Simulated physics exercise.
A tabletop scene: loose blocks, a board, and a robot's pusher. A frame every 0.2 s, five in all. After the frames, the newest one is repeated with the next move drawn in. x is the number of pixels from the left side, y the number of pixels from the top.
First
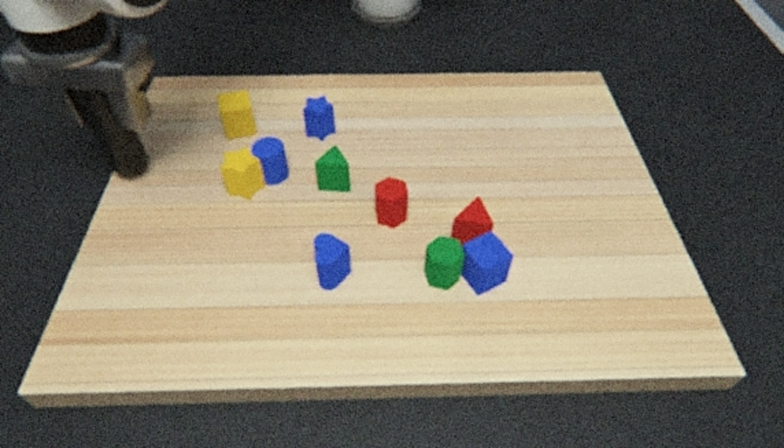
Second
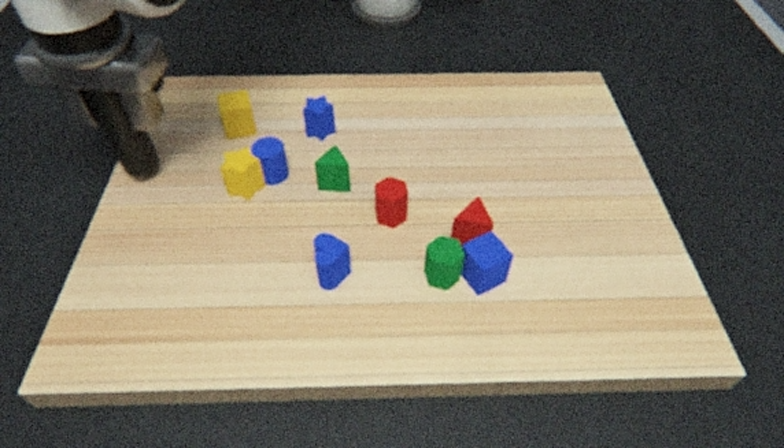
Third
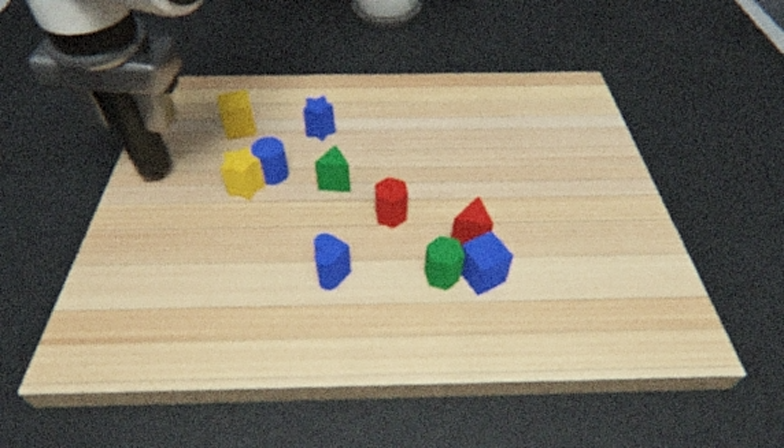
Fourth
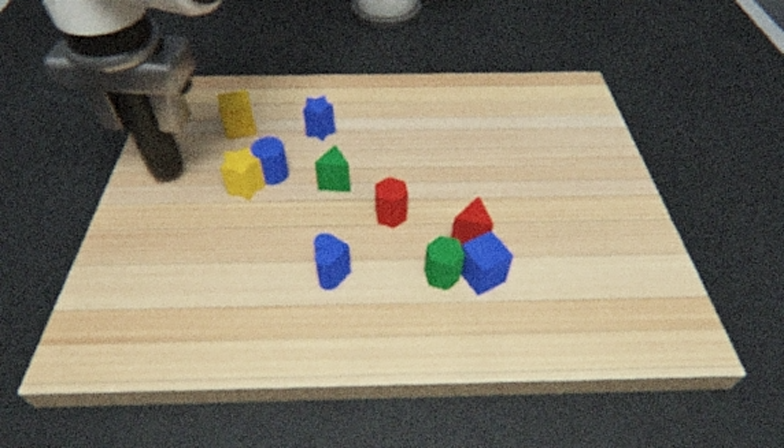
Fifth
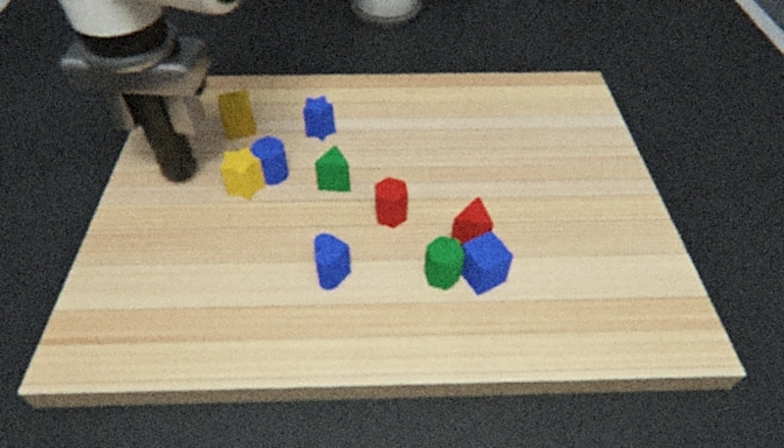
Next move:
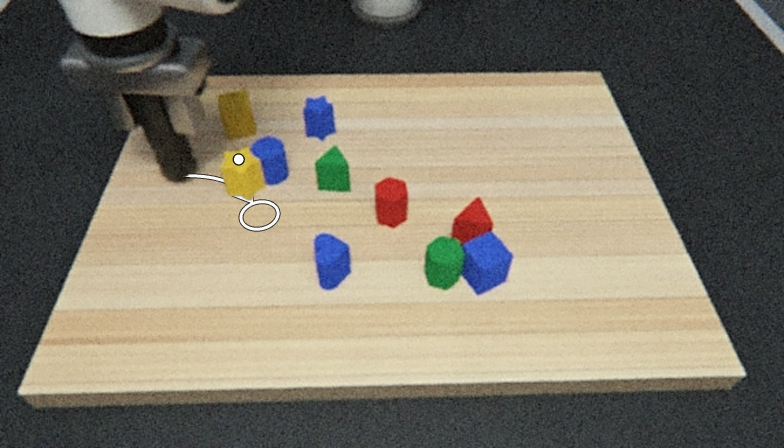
On a light wooden board scattered with red, green, blue and yellow blocks, a robot's pusher at the upper left slid a short way right, nearing the yellow star block, while every block stayed still.
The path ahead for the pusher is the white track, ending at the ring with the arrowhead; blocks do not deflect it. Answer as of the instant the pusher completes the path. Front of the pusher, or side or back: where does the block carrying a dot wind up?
When the path is over, you would find the block carrying a dot off to the side or behind the pusher.
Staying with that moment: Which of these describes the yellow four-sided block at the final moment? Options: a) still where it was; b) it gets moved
The answer is a.
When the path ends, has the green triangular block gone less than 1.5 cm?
That would be a yes.
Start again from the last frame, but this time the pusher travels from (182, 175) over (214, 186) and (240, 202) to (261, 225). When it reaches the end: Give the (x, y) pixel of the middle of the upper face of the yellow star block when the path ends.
By then it is at (269, 166).
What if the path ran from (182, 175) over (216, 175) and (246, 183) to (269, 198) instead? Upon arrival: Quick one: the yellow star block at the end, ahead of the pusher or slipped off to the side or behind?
The pusher will still be pushing it.
The drawn path runs from (182, 175) over (217, 179) and (244, 192) to (260, 215); the dot is on the yellow star block.
The first path, step by step. One third of the way, pusher at (215, 171); nothing pushed yet.
Two thirds of the way, pusher at (242, 185); yellow star block at (272, 172); blue cylinder at (285, 146).
At the end, pusher at (258, 208); yellow four-sided block not moved; yellow star block at (285, 176), turned 25° anticlockwise; blue cylinder at (285, 146); green triangular block not moved.
